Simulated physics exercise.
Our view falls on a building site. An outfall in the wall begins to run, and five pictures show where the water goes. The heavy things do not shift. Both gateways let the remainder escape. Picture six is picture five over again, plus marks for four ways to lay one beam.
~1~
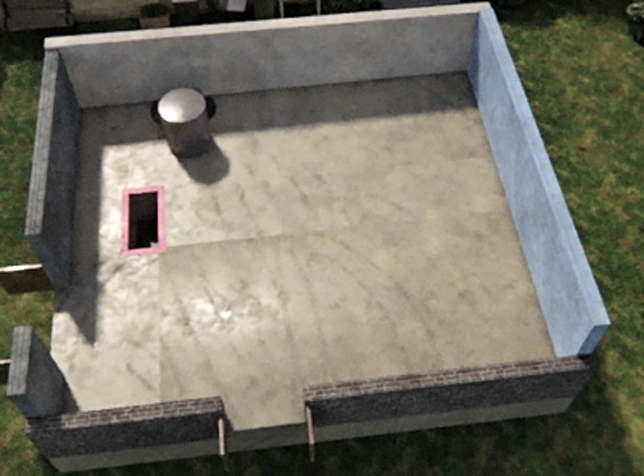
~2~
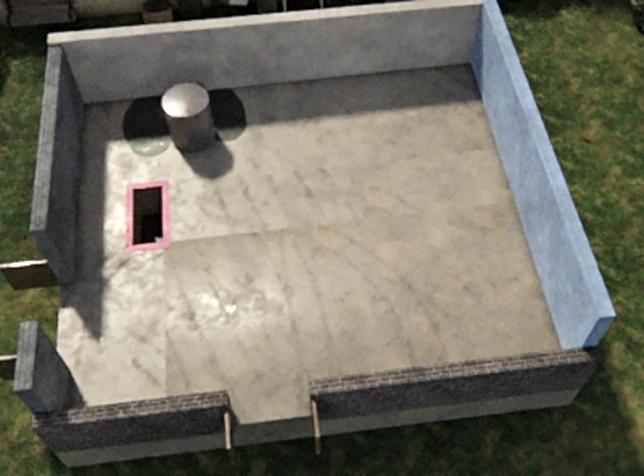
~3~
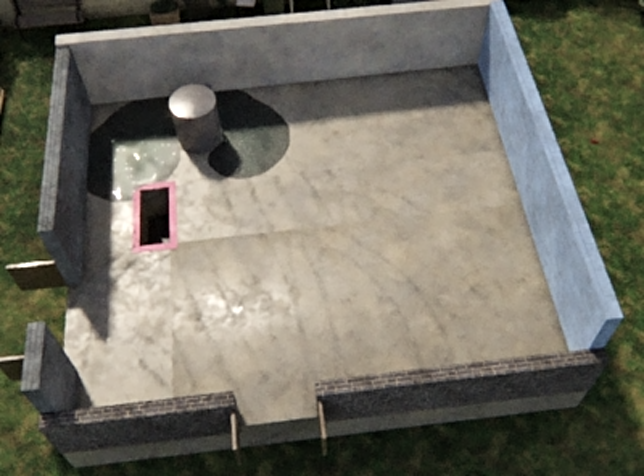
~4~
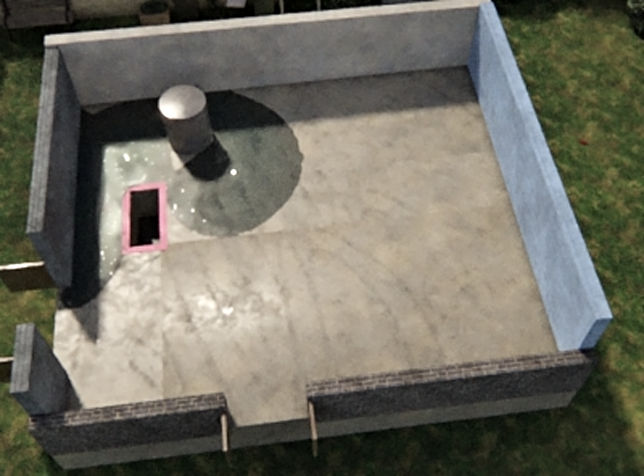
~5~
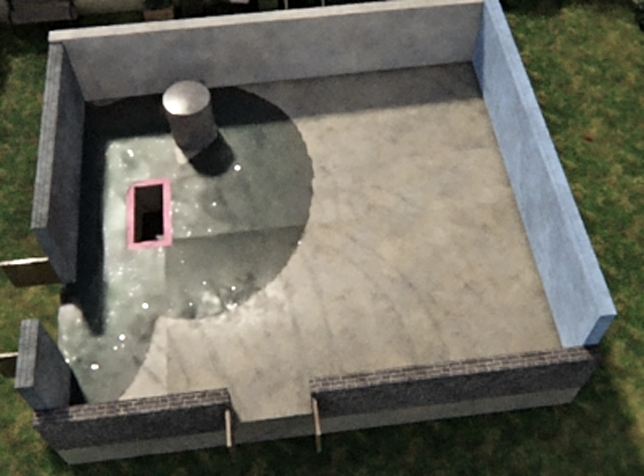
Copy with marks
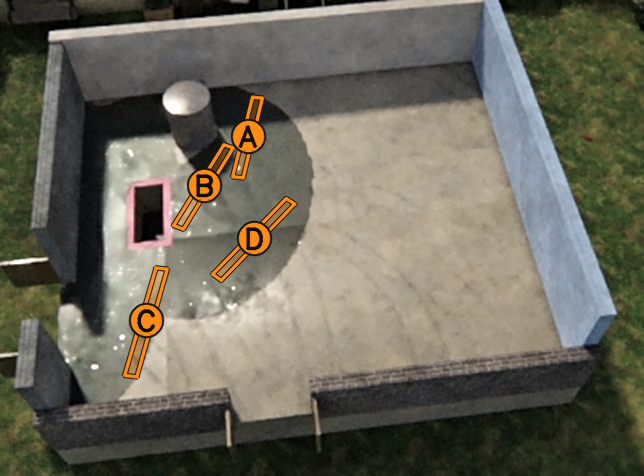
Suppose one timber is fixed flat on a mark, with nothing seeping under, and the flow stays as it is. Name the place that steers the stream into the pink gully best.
A.
On the marked copy, A from (237, 177) to (257, 97); B from (178, 227) to (228, 146); C from (130, 376) to (161, 268); D from (216, 277) to (290, 201).
If A is chosen, about 30 % of the stream goes into the pink gully, about 69 % out by the gates.
If B is chosen, about 15 % of the stream goes into the pink gully, about 84 % out by the gates.
If C is chosen, about 18 % of the stream goes into the pink gully, about 82 % out by the gates.
If D is chosen, about 18 % of the stream goes into the pink gully, about 81 % out by the gates.
